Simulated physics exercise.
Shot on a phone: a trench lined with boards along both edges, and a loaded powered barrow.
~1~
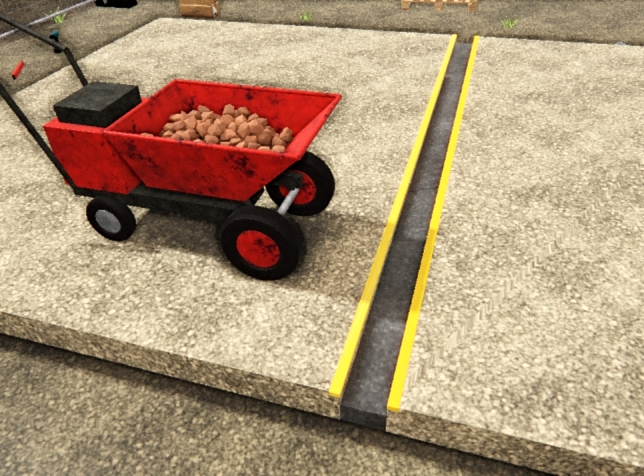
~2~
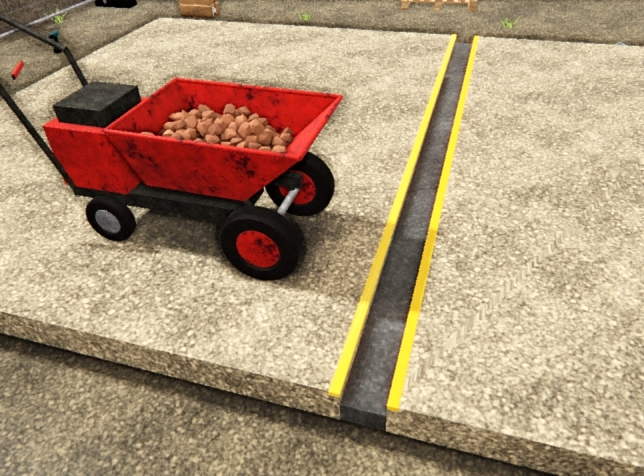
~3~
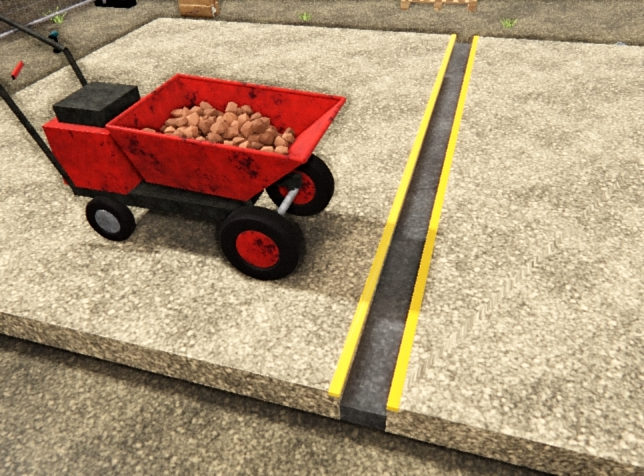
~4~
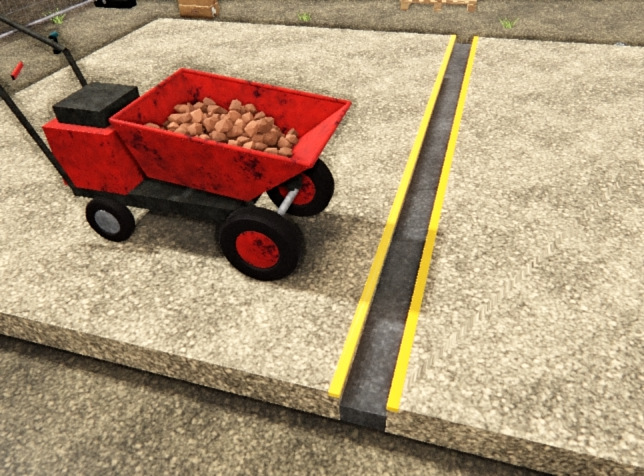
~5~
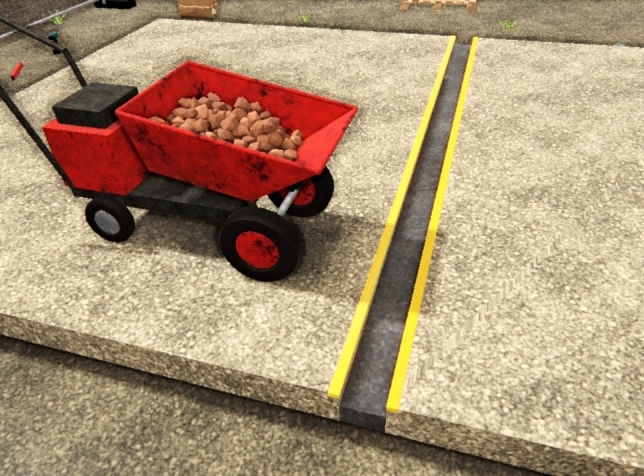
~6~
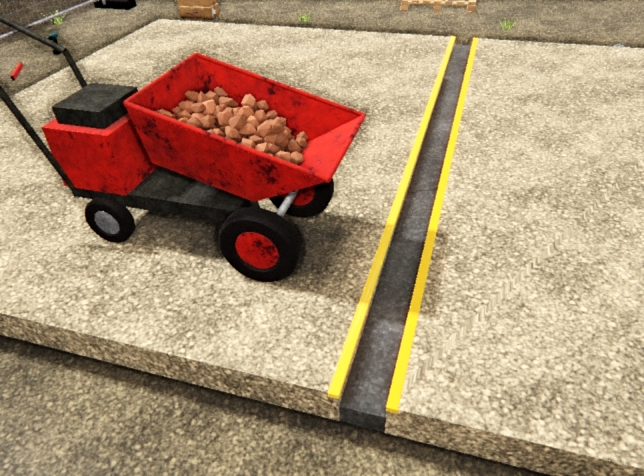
A red skip loaded with rubble slowly tilts up toward the right on a parked barrow.
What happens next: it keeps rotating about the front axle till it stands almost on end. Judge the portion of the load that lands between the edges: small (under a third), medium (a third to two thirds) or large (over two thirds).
Medium.
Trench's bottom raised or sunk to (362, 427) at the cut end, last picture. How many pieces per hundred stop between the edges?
I'd say around 70 in a hundred.
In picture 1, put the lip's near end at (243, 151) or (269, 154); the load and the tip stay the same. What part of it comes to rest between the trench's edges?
About 40 percent at the first place and about 50 percent at the second.
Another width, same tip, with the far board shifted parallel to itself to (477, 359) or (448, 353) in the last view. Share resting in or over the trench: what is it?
Respectively, 90 % and 80 %.
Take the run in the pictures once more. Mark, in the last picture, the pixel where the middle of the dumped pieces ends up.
I'd mark it at roughly (414, 264).
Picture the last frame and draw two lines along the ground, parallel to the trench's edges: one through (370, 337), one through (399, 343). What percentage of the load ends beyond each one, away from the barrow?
I reckon some 70 per cent and some 40 per cent.
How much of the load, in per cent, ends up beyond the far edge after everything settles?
Close to 40 per cent.
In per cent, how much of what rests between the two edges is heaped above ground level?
Roughly 45 percent.
Soon, skip tipped steeply; all in the skip.
A while on, skip tipped right over; most in the skip; a small part in or heaped over the trench; a stray few beyond it; a stray few falling.
Towards the end, skip tipped right over; about a quarter in the skip; about half in or heaped over the trench; about a third beyond it.
Finally, skip tipped right over; a small part in the skip; about half in or heaped over the trench; about a third beyond it.
